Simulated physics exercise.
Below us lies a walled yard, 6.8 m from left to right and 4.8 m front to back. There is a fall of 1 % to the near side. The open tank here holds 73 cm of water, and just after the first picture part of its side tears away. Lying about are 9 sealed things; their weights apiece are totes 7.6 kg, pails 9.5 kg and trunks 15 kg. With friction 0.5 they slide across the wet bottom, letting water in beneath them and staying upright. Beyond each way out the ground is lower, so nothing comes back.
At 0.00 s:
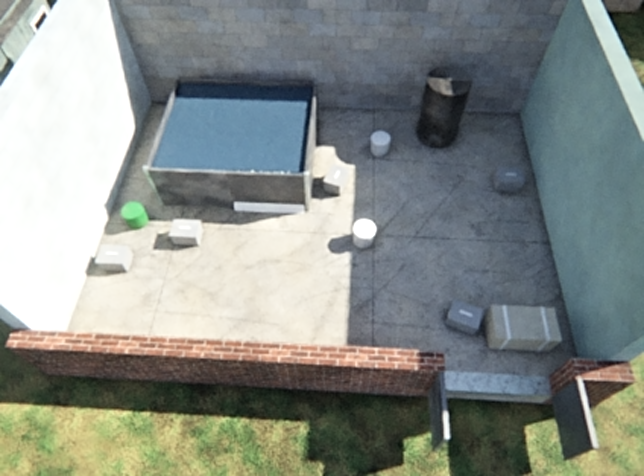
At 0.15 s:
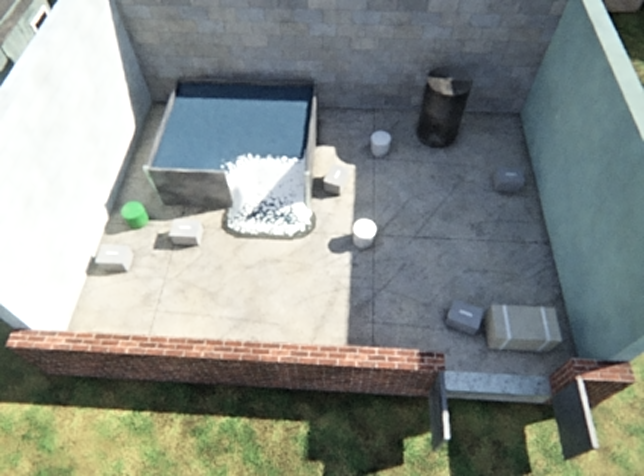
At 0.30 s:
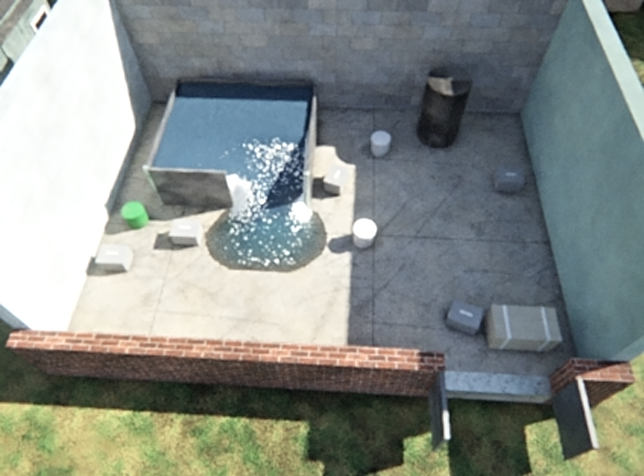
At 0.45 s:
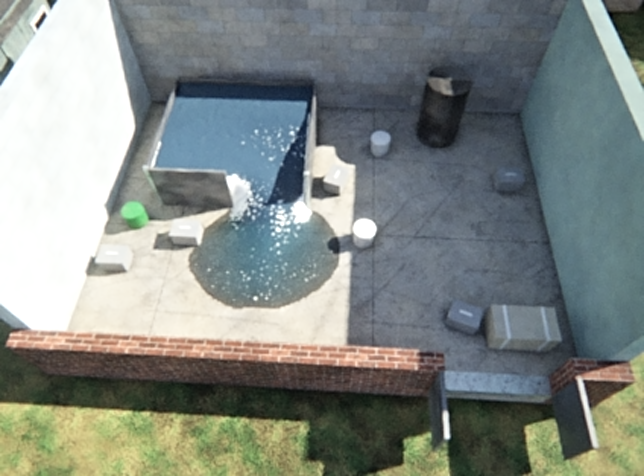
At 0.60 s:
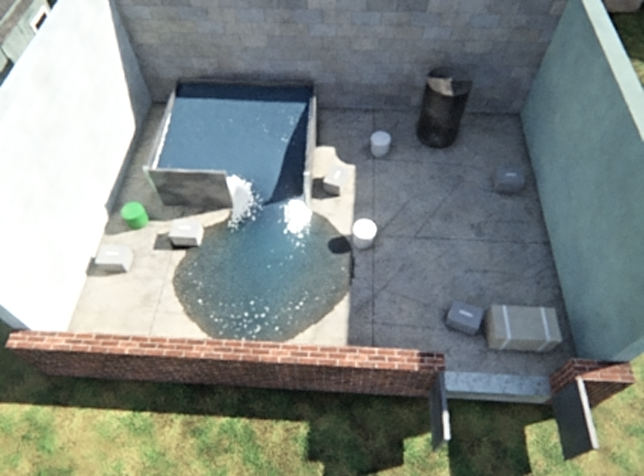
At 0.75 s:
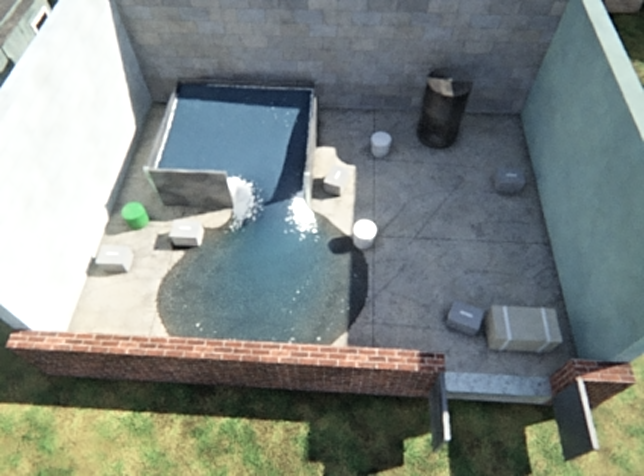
A raised tank of dark blue water stands at the back left of a walled concrete yard, seen from high above, with grass beyond the low brick wall in front. A green pail and pale boxes sit at left, white pails near the middle, a dark barrel and grey boxes at right. Water bursts through the tank's front in white froth and spreads toward the brick wall, while the camera stays still.
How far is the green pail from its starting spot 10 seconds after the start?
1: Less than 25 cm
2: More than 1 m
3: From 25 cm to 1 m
2.
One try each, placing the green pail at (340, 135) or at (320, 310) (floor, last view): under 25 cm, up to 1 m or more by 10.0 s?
In that order: It hardly budges; it goes a long way.
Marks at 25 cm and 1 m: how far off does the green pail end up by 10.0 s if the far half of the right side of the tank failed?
After that, the green pail hardly moves.
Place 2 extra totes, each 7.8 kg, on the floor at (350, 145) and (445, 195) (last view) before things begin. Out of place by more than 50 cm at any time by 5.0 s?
Taking them in order, they end up smaller and smaller.
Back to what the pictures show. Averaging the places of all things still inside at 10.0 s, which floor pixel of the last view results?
At about (301, 195).
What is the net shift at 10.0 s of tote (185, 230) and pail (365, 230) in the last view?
Lab note - net shifts in turn: 30 cm; 0 cm.
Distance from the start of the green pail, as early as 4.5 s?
Shift by then: About 140 cm.
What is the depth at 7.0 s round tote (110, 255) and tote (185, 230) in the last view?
I'd put it at 13 cm and 12 cm respectively.
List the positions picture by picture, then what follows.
In the first frame, the green pail at (132, 210), on the bottom; 4.6 m2 under water; 0 of 9 have shifted.
In the second frame, the green pail at (132, 210), on the bottom; 5.3 m2 under water; 0 of 9 have shifted.
In the third frame, the green pail at (132, 210), on the bottom; water covers 6.3 m2; 0 of 9 have shifted.
In the fourth frame, the green pail at (132, 210), on the bottom; 7.5 m2 under water; 0 of 9 have shifted.
In the fifth frame, the green pail at (132, 210), on the bottom; 9.0 m2 under water; 0 of 9 have shifted.
In the sixth frame, the green pail at (133, 210), on the bottom; water covers 10.3 m2; 0 of 9 have shifted.
After 2.0 s the green pail is near (133, 210), 0.0 m from its start, aground; 0 of 9 are out; 0 afloat.
After 4.5 s the green pail is near (156, 141), 1.5 m from its start, aground; 0 of 9 are out; 3 afloat.
After 7.0 s the green pail is near (153, 97), 2.5 m from its start, afloat; 0 of 9 are out; 5 afloat.
After 10.0 s the green pail is near (179, 97), 2.6 m from its start, aground; 0 of 9 are out; 6 afloat.
